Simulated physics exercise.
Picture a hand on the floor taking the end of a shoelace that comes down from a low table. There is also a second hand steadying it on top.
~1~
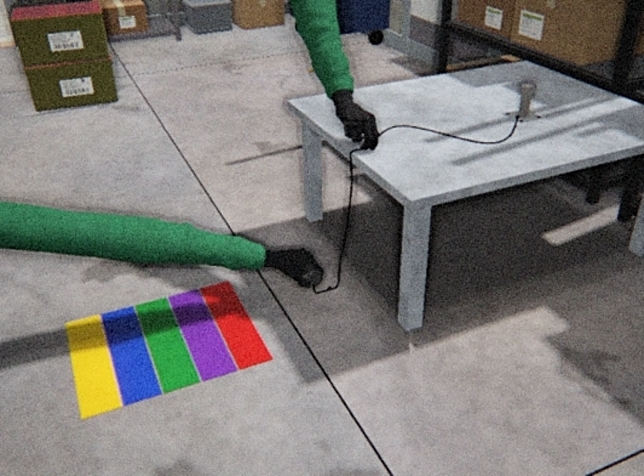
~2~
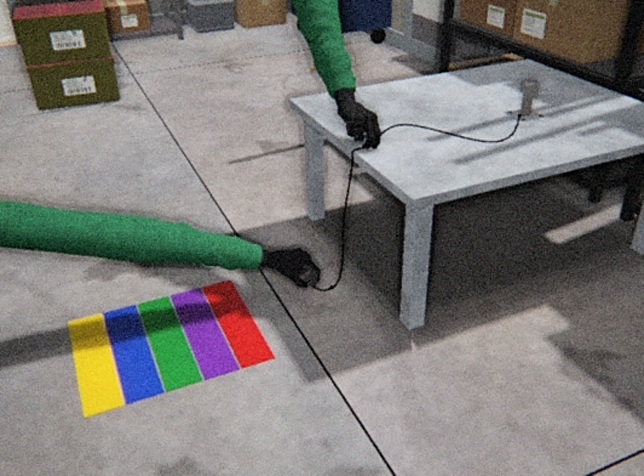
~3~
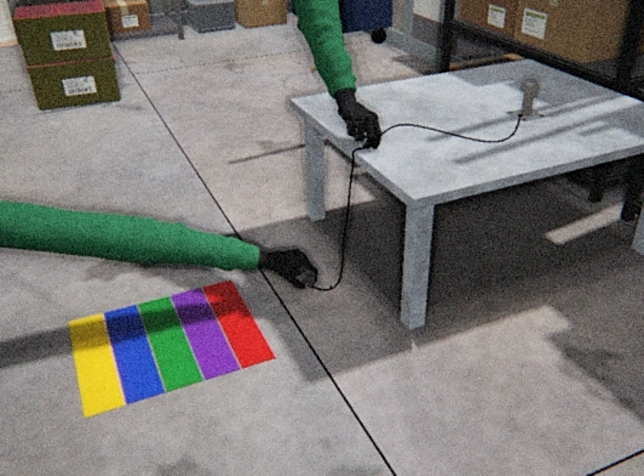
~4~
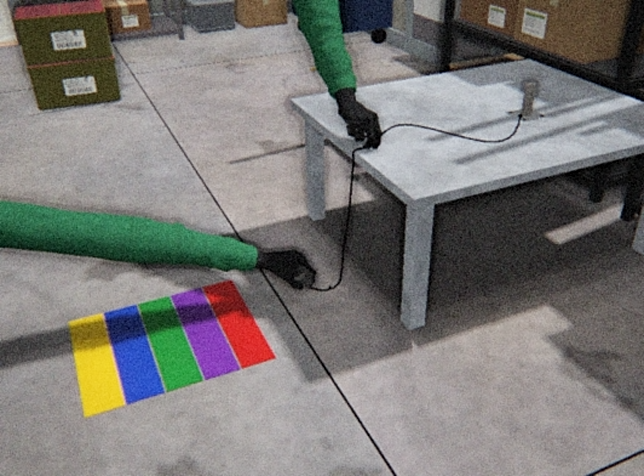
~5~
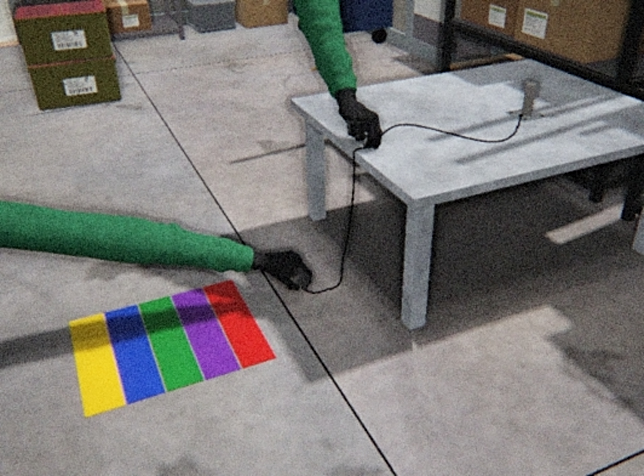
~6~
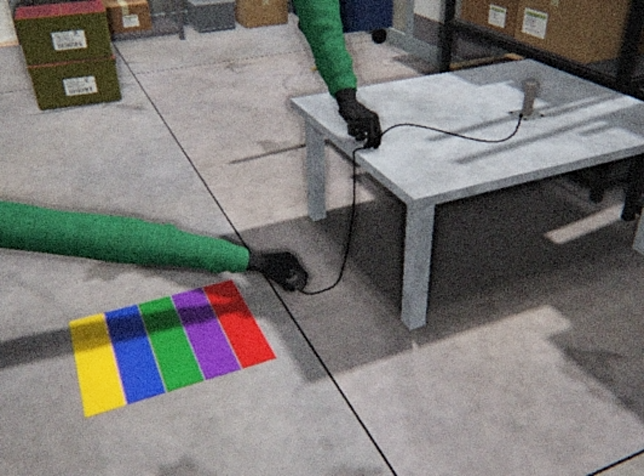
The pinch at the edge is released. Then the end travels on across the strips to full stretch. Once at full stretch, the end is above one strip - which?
The end stops over the blue strip.
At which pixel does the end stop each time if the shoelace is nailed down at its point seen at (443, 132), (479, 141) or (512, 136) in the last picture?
Going try by try, I'd put it close to (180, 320), then (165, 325), and finally (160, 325).
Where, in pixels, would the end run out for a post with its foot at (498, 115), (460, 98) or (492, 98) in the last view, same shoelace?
In pixels, the answers are (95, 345), (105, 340) and (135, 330).
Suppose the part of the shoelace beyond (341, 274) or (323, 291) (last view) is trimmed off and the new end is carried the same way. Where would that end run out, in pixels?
You'd find it around (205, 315) the first time and around (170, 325) the second.
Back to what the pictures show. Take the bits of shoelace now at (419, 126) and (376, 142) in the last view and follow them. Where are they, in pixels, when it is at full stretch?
The first finishes about (382, 145) and the second about (318, 181).
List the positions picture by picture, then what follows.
The first picture shows end (313, 284); red (248, 348); purple (213, 359); green (176, 370); blue (138, 381); yellow (98, 393).
The second picture shows end (310, 284); shoelace through (516, 127) (472, 139) (406, 125) (369, 147) (345, 206) (342, 268).
The third picture shows end (307, 285).
The fourth picture shows end (305, 286); shoelace through (517, 127) (472, 139) (406, 125) (370, 147) (350, 206) (342, 268).
The fifth picture shows end (301, 287).
The sixth picture shows end (297, 288); shoelace through (517, 127) (473, 139) (407, 125) (370, 147) (354, 205) (343, 268).
Early on, end near (199, 315); over purple.
Midway, end near (156, 327); over green.
At the end of the slack, end near (128, 335); over blue. It halts on the blue strip.
